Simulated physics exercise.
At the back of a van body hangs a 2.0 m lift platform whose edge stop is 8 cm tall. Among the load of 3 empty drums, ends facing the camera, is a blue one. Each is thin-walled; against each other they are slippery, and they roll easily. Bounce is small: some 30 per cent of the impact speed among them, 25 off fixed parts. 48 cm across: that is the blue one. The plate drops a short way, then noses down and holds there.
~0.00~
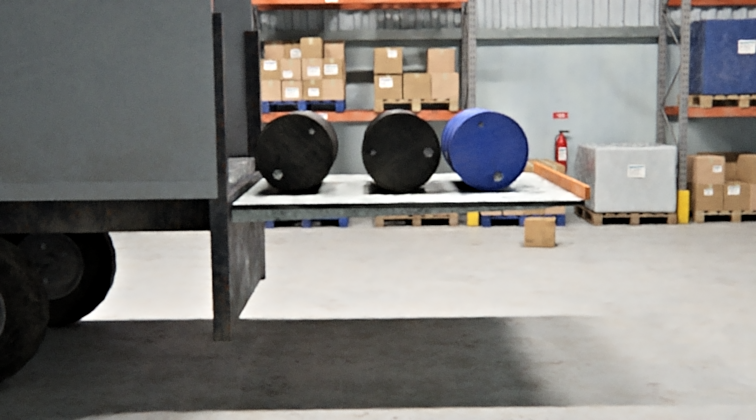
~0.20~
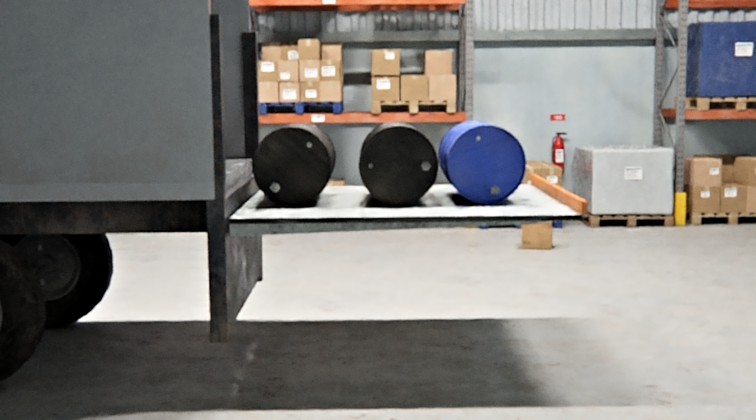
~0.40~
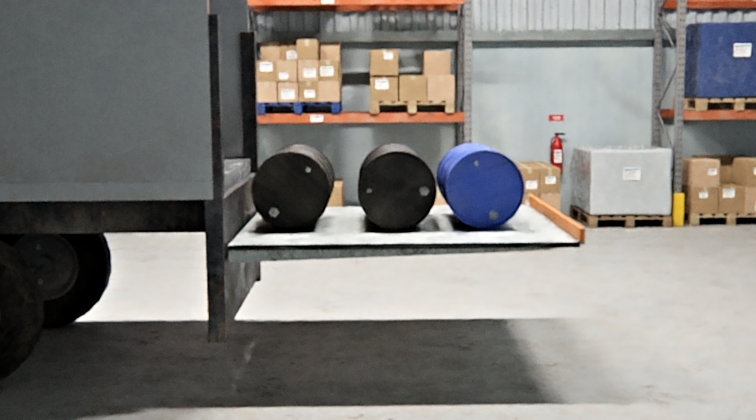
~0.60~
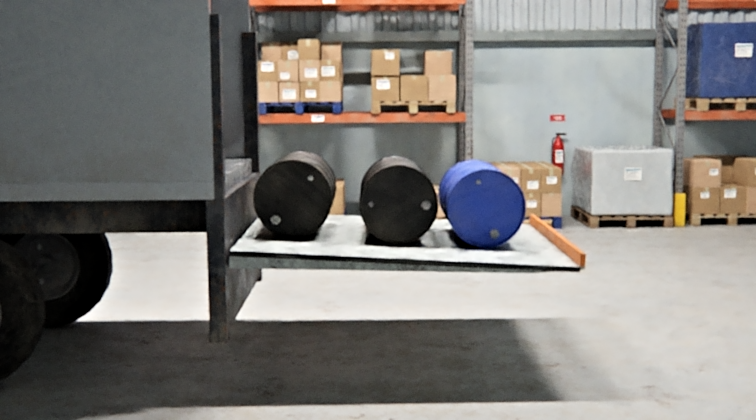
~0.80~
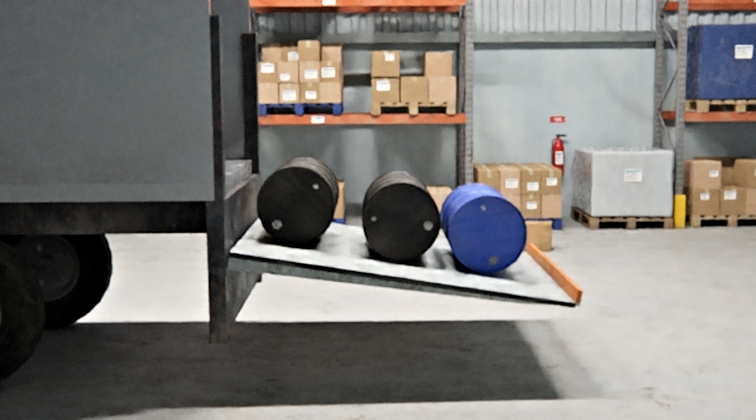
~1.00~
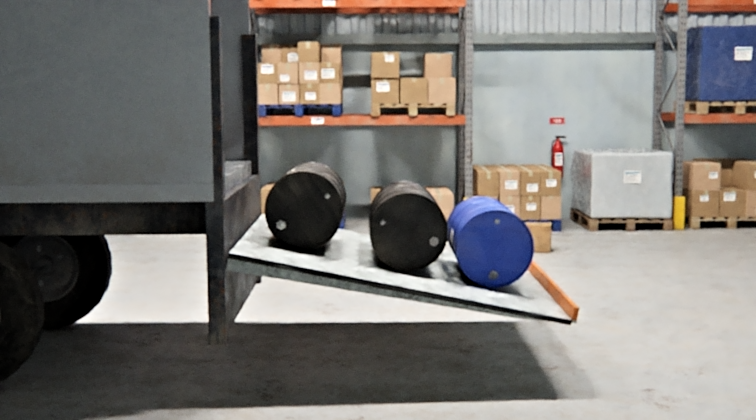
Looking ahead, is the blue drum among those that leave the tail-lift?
The blue one clears the stop.
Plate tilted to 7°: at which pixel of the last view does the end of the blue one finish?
It would finish close to (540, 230) in the last picture.
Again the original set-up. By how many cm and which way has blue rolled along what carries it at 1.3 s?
By then blue sits 20 right of where it began.
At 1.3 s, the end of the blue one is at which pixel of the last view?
Roughly at (522, 254).
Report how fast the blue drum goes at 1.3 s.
Estimate: Some 0.7 m/s.
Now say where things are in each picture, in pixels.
In the first frame, blue at (490, 151); plate level; stop at (588, 193); 3 of the 3 make up the bottom layer on the plate.
In the second frame, blue at (487, 165); plate level.
In the third frame, blue at (485, 190); plate level.
In the fourth frame, blue at (487, 209); plate tilted 3°; stop at (583, 260).
In the fifth frame, blue at (489, 235); plate tilted 9°.
In the sixth frame, blue at (496, 249); plate tilted 12°; stop at (576, 314).
After 1.3 s, blue is on the plate, 25 cm from the stop, rolling right; 0 gone from the plate.
After 1.7 s, blue is on the plate, 5 cm from the stop, rolling right; 0 gone from the plate.
After 2.1 s, blue is over the stop and falling; 1 gone from the plate.
At rest (5.2 s), blue is off the lift, on the ground; 3 gone from the plate.
